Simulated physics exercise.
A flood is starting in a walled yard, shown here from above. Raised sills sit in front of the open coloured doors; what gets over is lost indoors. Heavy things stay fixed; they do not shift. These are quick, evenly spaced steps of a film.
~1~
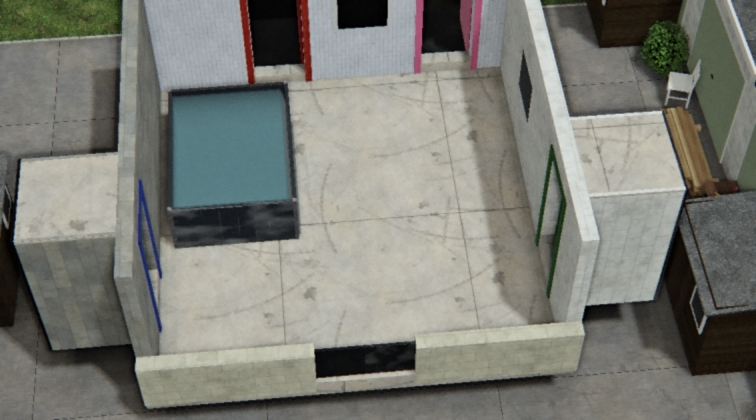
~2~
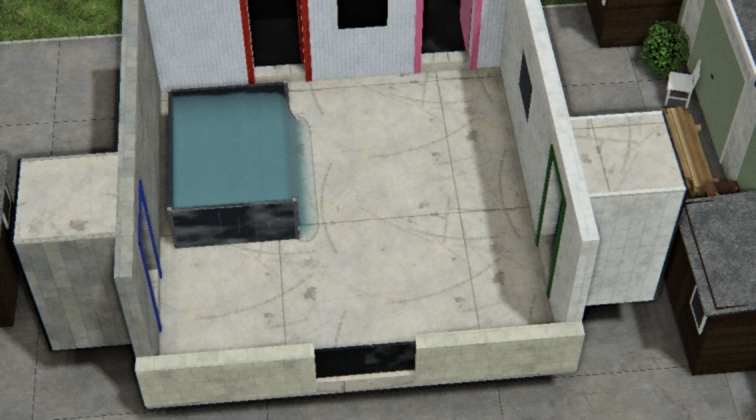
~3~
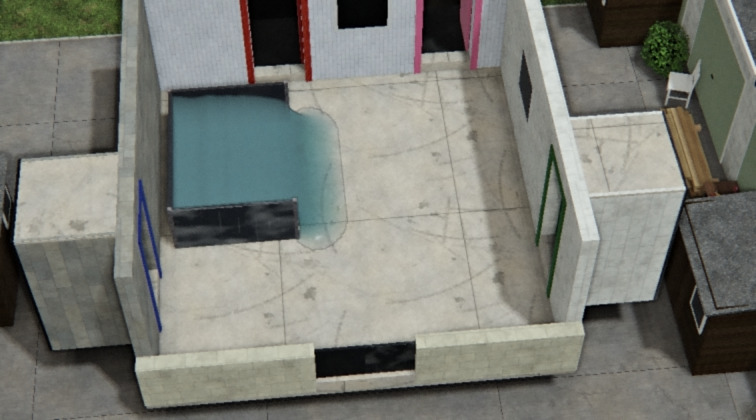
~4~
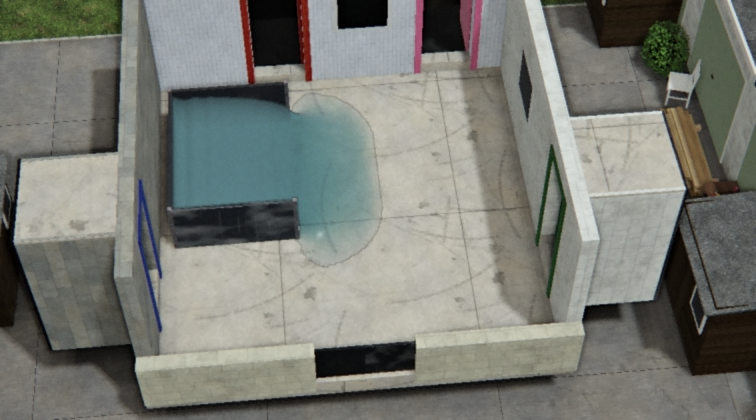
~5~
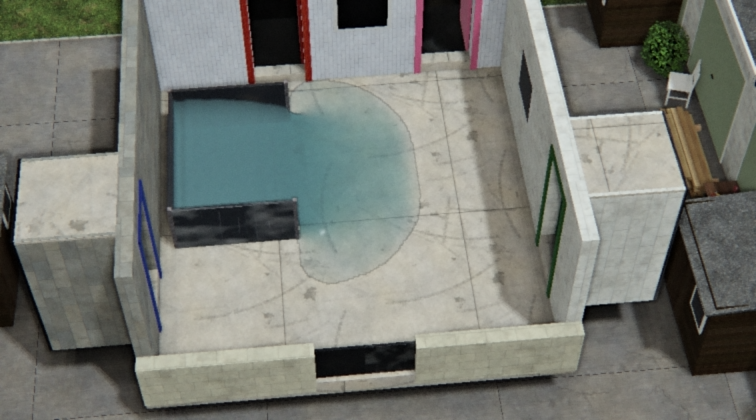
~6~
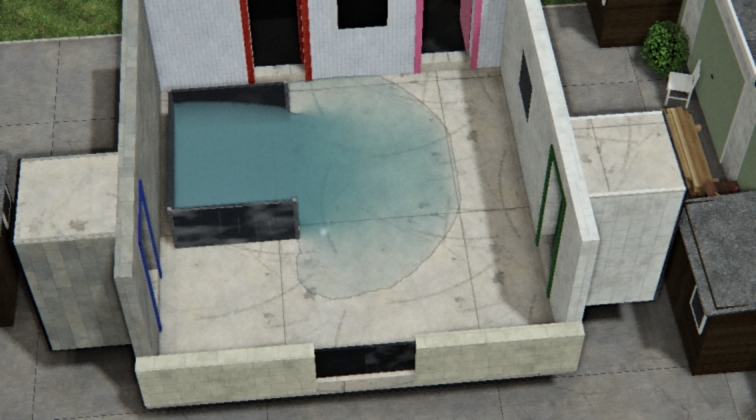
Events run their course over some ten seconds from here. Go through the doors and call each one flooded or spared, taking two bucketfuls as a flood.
Blue door: Spared, pink door: Flooded, red door: Spared, green door: Spared.
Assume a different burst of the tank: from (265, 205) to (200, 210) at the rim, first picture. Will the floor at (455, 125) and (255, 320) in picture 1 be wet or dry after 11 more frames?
Log: Point 1 unreached; point 2 inundated.
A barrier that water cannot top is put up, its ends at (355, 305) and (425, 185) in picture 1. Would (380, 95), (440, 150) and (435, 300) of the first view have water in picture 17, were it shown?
Results in order: Swamped / swamped / bone-dry.
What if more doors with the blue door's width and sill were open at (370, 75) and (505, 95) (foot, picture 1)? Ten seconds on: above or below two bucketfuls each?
The first new door stays below the line, and the second crosses the line.
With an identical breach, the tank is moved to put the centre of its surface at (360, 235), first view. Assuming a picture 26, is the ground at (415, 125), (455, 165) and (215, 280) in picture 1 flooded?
In that order: Flooded, wet, free of water.
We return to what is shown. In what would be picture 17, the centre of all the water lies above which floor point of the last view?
About (386, 176).
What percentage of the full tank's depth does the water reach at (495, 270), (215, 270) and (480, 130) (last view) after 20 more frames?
Depths of roughly 20, 0 and 30 per cent.
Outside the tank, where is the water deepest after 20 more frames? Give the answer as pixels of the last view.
Deepest spot: Around (551, 349).
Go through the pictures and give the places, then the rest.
The open tank at (230, 147) is whole and still, in the first picture.
The front is at (302, 239), out from the gap at (290, 163), in the second picture.
Water pours out at (290, 167) and has run to (324, 244), in the third picture.
The front is at (341, 257), out from the gap at (291, 168), in the fourth picture.
The front is at (368, 267), out from the gap at (291, 169), in the fifth picture.
Water pours out at (291, 169) and has run to (455, 201), in the sixth picture.
A moment on, water covers 60 % of the floor; the blue door not reached, the pink door wet at the sill, nothing in, the red door wet at the sill, nothing in, the green door wet at the sill, nothing in.
Next, water covers 65 % of the floor; the blue door not reached, the pink door under two buckets in, the red door wet at the sill, nothing in, the green door wet at the sill, nothing in.
Then, water covers 65 % of the floor; the blue door not reached, the pink door over two buckets in, the red door wet at the sill, nothing in, the green door wet at the sill, nothing in.
Later, water covers 100 % of the floor; the blue door wet at the sill, nothing in, the pink door over two buckets in, the red door wet at the sill, nothing in, the green door wet at the sill, nothing in.
In the end, water covers 100 % of the floor; the blue door wet at the sill, nothing in, the pink door over two buckets in, the red door wet at the sill, nothing in, the green door wet at the sill, nothing in.
